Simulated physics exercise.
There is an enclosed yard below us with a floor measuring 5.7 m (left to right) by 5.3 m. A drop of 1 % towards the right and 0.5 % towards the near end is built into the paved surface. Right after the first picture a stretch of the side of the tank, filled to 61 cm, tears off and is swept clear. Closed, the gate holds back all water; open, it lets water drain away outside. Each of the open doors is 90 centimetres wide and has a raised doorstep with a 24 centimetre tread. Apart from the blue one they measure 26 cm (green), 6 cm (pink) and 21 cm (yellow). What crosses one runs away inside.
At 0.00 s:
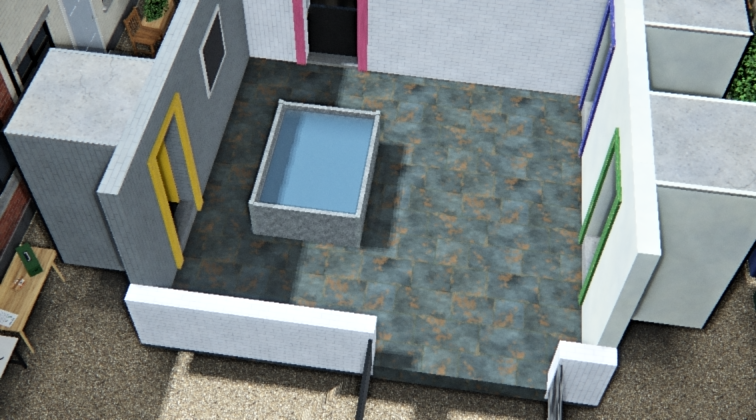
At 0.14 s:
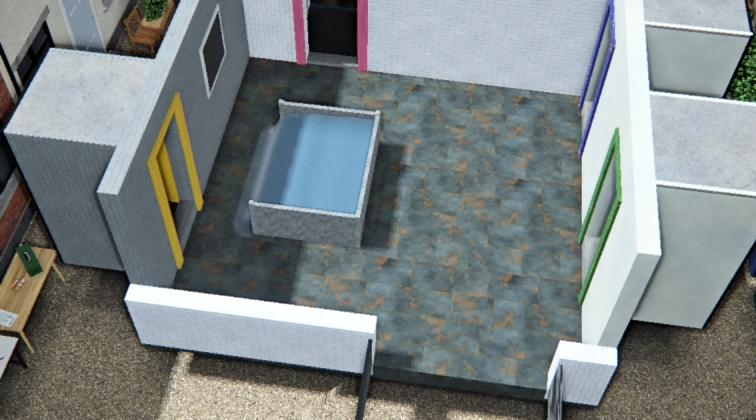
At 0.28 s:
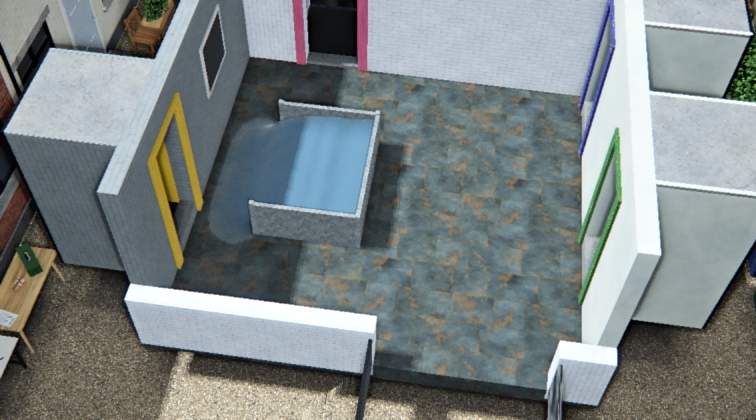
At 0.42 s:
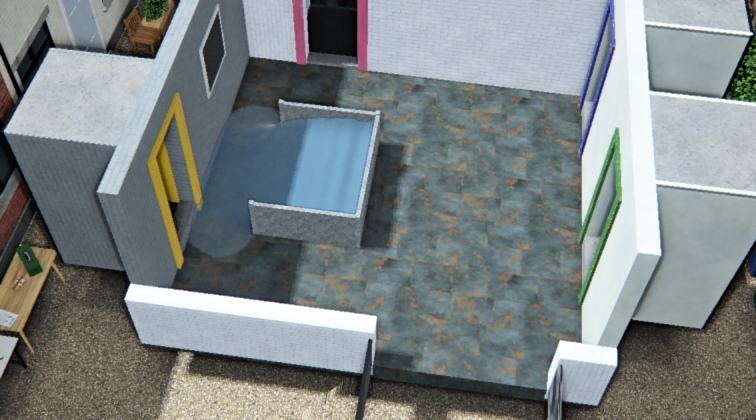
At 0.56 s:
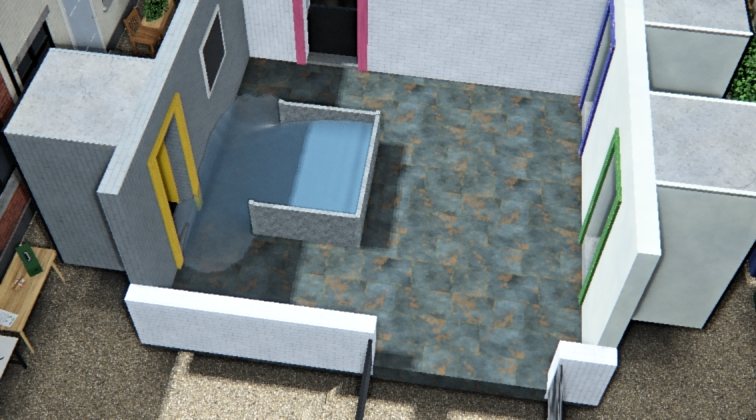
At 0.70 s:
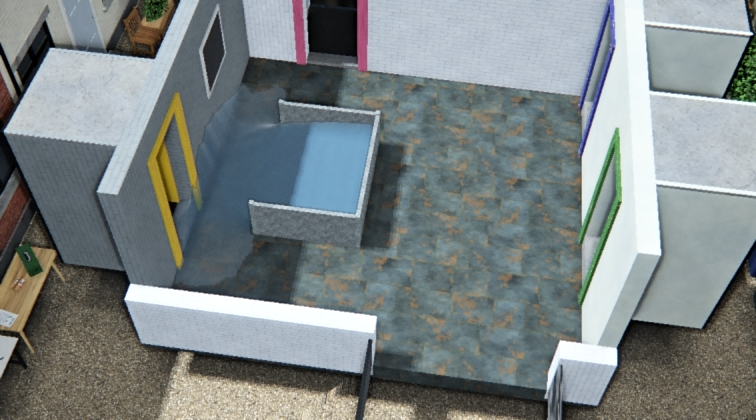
Walled yard with a raised water tank losing its left side, water pouring out and spreading across the floor toward the yellow-framed doorway.
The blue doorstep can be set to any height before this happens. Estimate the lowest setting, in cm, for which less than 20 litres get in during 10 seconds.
Around 8 cm.
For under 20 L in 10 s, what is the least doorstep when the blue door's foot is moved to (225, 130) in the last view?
Roughly 32 cm, give or take.
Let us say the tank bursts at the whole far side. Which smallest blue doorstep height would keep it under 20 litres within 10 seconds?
Then it needs around 15 cm.
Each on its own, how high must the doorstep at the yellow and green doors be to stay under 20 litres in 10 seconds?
About 26 cm at yellow and 7.5 cm at green.
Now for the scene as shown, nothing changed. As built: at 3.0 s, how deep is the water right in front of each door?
Centimetres: Green = 0, blue = 0, pink = 12, yellow = 13.
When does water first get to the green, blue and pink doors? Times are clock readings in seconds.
Green at 4.0 s, blue at 3.6 s and pink at 1.6 s.
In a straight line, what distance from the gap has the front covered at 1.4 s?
Around 2.8 m out.
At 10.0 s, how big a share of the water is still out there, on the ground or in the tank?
Around 86 in a hundred parts remain.
After 1.4 s water covers 20 % of the floor, deepest (41 cm) near (210, 178); it has not reached the blue door.
After 3.0 s water covers 50 % of the floor, deepest (22 cm) near (162, 319); it has not reached the blue door.
After 10.0 s water covers 95 % of the floor, deepest (10 cm) near (574, 377); 8 cm at the blue door, 0 litres in over its 24 cm doorstep.
At the blue door as built, the water arrived by 3.7 s and peaked near 12 cm at 4.2 s.
Run again over the same 10 s with other heights there, 42 litres in over 6.5 cm, 4 litres over 10 cm. The limit of 20 litres is kept from about 8 cm up.
